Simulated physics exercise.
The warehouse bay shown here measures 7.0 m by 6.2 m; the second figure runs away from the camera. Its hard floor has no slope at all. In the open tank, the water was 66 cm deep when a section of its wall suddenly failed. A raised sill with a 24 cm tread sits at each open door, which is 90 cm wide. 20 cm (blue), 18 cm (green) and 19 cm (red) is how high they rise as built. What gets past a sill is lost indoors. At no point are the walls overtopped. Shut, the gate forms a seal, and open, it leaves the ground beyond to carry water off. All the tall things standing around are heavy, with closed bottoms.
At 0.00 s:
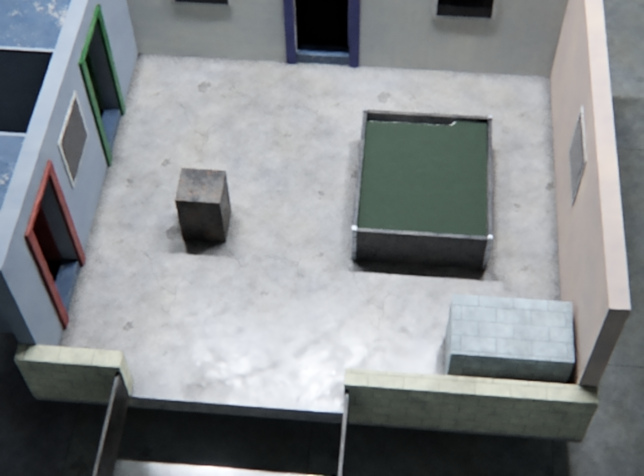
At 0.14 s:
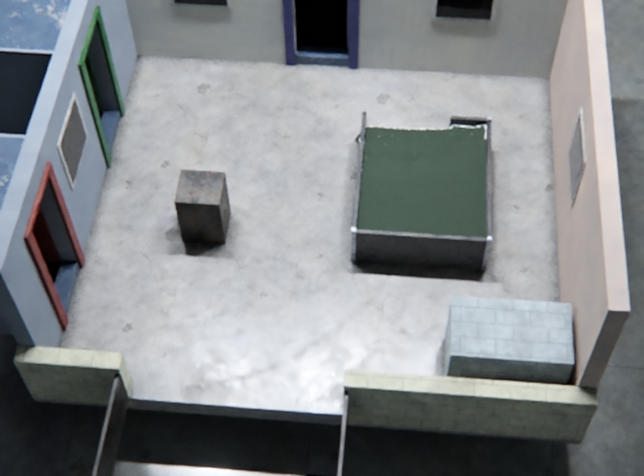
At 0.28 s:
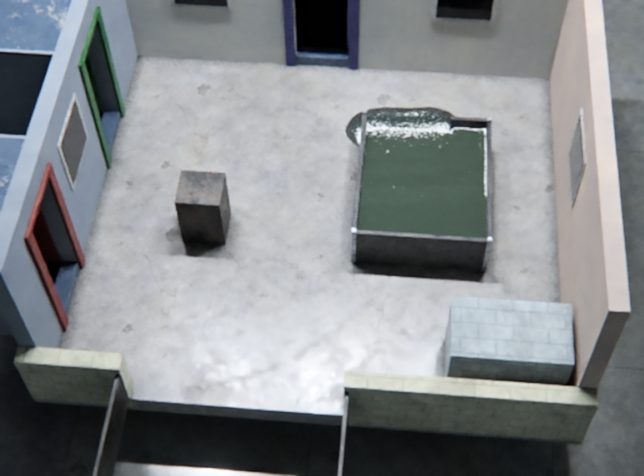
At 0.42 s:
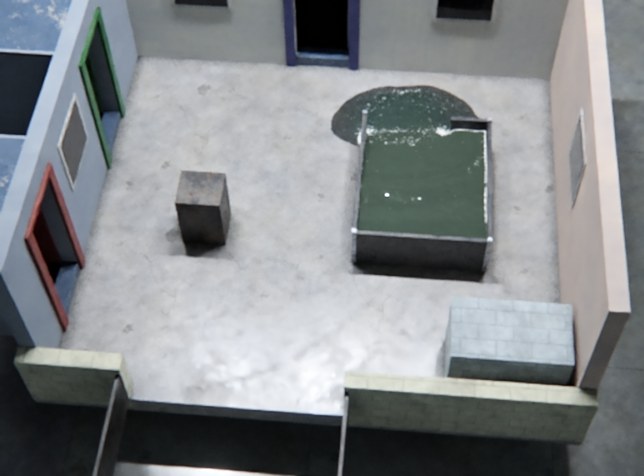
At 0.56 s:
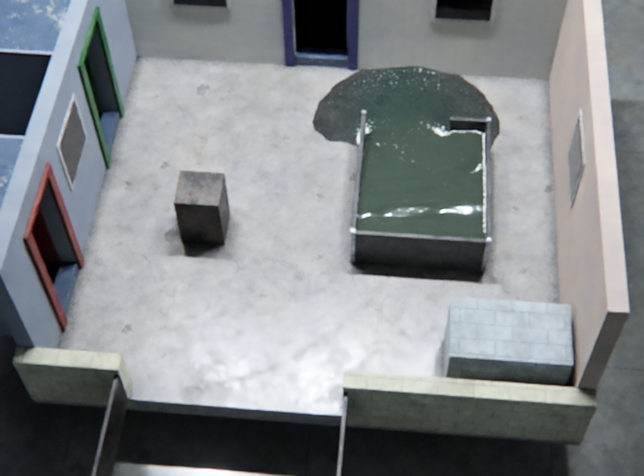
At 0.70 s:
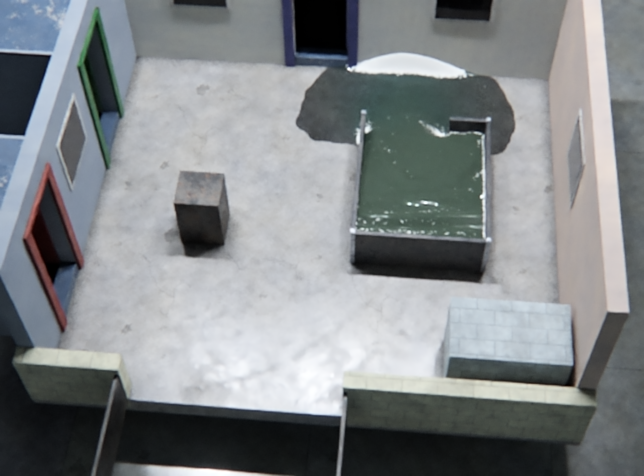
A green tank's far wall gives way and water spreads across the floor behind it.
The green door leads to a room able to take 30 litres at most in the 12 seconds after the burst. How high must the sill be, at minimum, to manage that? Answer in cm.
At least 10 cm.
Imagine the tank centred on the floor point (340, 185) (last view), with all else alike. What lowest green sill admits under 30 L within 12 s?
Then about 8.0 centimetres at the least.
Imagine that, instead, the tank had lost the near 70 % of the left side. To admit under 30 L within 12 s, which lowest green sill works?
In that case you'd want it roughly 18 cm high.
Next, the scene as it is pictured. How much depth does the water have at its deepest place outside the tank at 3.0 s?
Around 32 centimetres.
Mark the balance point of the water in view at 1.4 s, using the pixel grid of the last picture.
Centre estimate: (412, 165) px, approximately.
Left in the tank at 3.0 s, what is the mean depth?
It averages near 25 cm.
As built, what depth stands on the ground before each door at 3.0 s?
Door depths (cm): Blue = 19, green = 15, red = 0.
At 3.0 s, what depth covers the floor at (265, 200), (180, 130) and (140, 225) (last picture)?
First spot about 0 cm, second about 4 cm, third about 0 cm.
After 1.4 s water covers 15 % of the floor, deepest (44 cm) near (400, 82); it has not reached the green door.
After 3.0 s water covers 40 % of the floor, deepest (32 cm) near (540, 82); 15 cm at the green door, 0 litres in over its 18 cm sill.
After 12.0 s water covers 100 % of the floor, deepest (11 cm) near (51, 377); 5 cm at the green door, 1 litre in over its 18 cm sill.
At the green door as built, the water arrived by 2.7 s and peaked near 18 cm at 3.4 s.
Run again over the same 12 s with other heights there, 52 litres in over 8 cm, 22 litres over 11 cm. The limit of 30 litres is kept from about 10 cm up.
